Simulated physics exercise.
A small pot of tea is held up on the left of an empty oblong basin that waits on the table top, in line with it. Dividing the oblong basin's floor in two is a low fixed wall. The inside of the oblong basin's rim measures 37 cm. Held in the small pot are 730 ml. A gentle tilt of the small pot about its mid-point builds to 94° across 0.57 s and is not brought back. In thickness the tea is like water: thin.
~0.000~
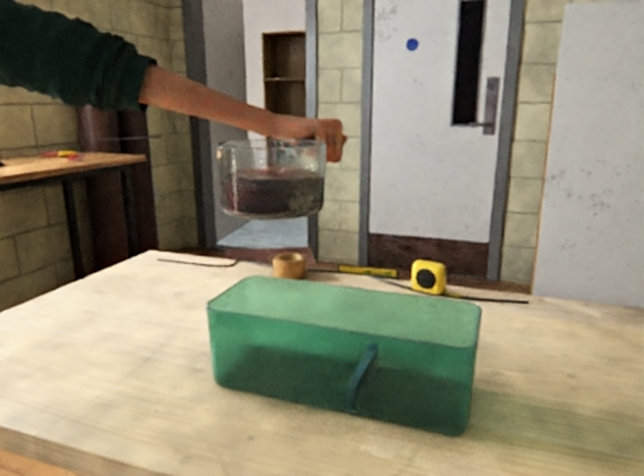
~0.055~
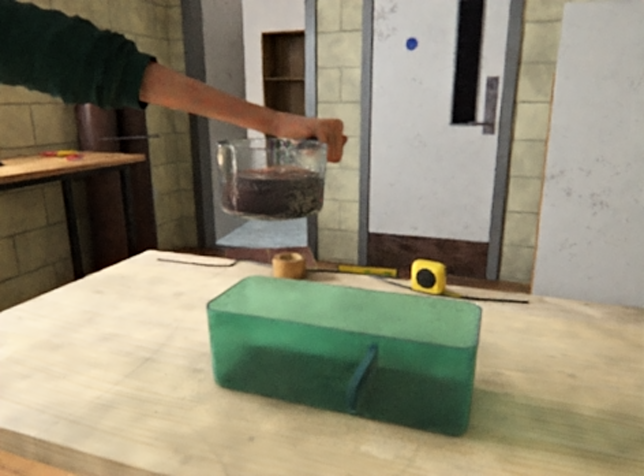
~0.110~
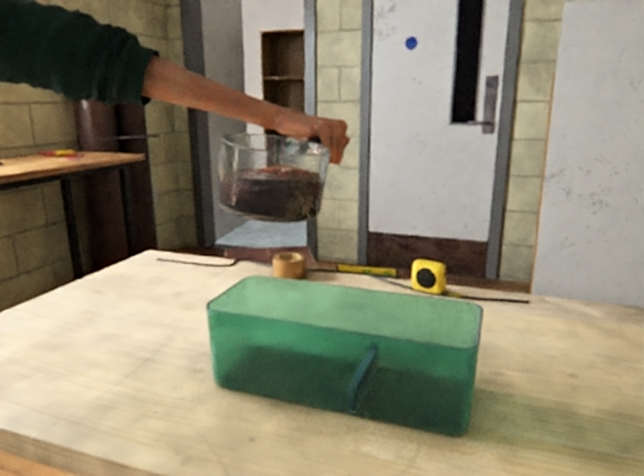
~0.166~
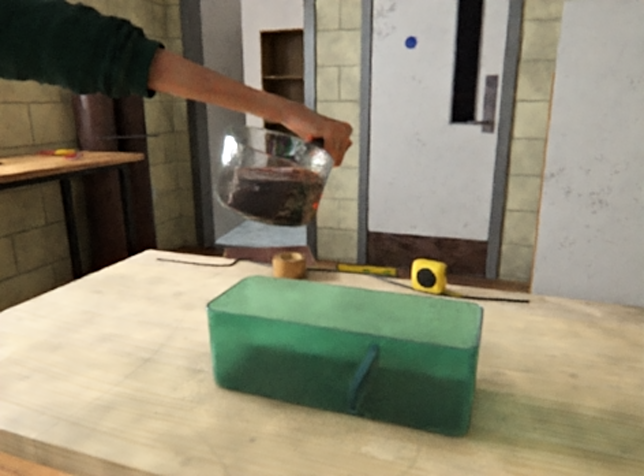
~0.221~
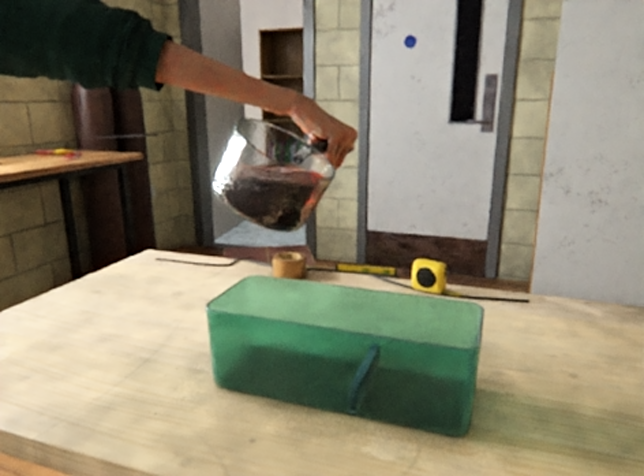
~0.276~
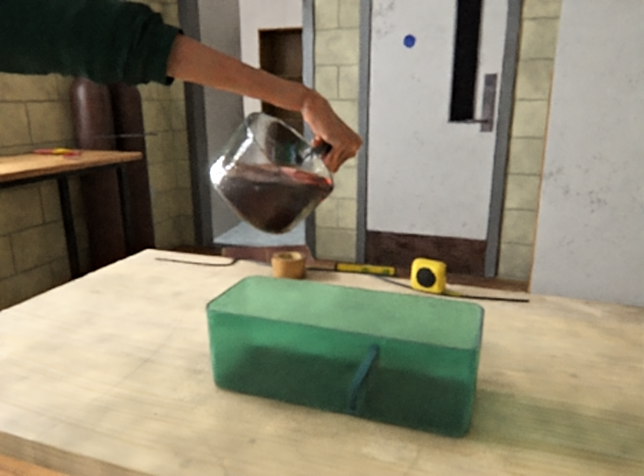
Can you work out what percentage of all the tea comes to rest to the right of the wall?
I would put it at 57 per cent.
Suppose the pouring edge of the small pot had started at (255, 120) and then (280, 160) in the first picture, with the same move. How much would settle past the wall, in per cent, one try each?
First 15, then 10 per cent.
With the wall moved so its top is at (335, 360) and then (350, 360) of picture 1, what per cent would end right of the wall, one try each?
85 per cent first, 85 per cent second.
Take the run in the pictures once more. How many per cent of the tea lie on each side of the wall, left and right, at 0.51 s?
Around 6 on the left side and 5 on the right side.
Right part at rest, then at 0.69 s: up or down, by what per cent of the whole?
The right part gains close to 10 per cent.
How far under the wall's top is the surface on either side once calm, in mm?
I'd say some 26 mm on the left and some 14 mm on the right.
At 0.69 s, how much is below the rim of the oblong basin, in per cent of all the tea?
It works out near 68 per cent.
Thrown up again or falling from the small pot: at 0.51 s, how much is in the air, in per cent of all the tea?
46 %.
Then, 0.51 s in, the tilt is 92° and 43 per cent is still to pour, 6 is left of the wall and 5 right of it.
Then, 0.69 s in, the tilt is 94° and 19 per cent is still to pour, 21 is left of the wall and 47 right of it.
Then, 0.87 s in, the tilt is 94° and 7 per cent is still to pour, 30 is left of the wall and 55 right of it.
Then, 1.07 s in, the tilt is 94° and 3 per cent is still to pour, 38 is left of the wall and 57 right of it.
Finally, 42 per cent lies left of the wall, 57 right of it and 1 outside.
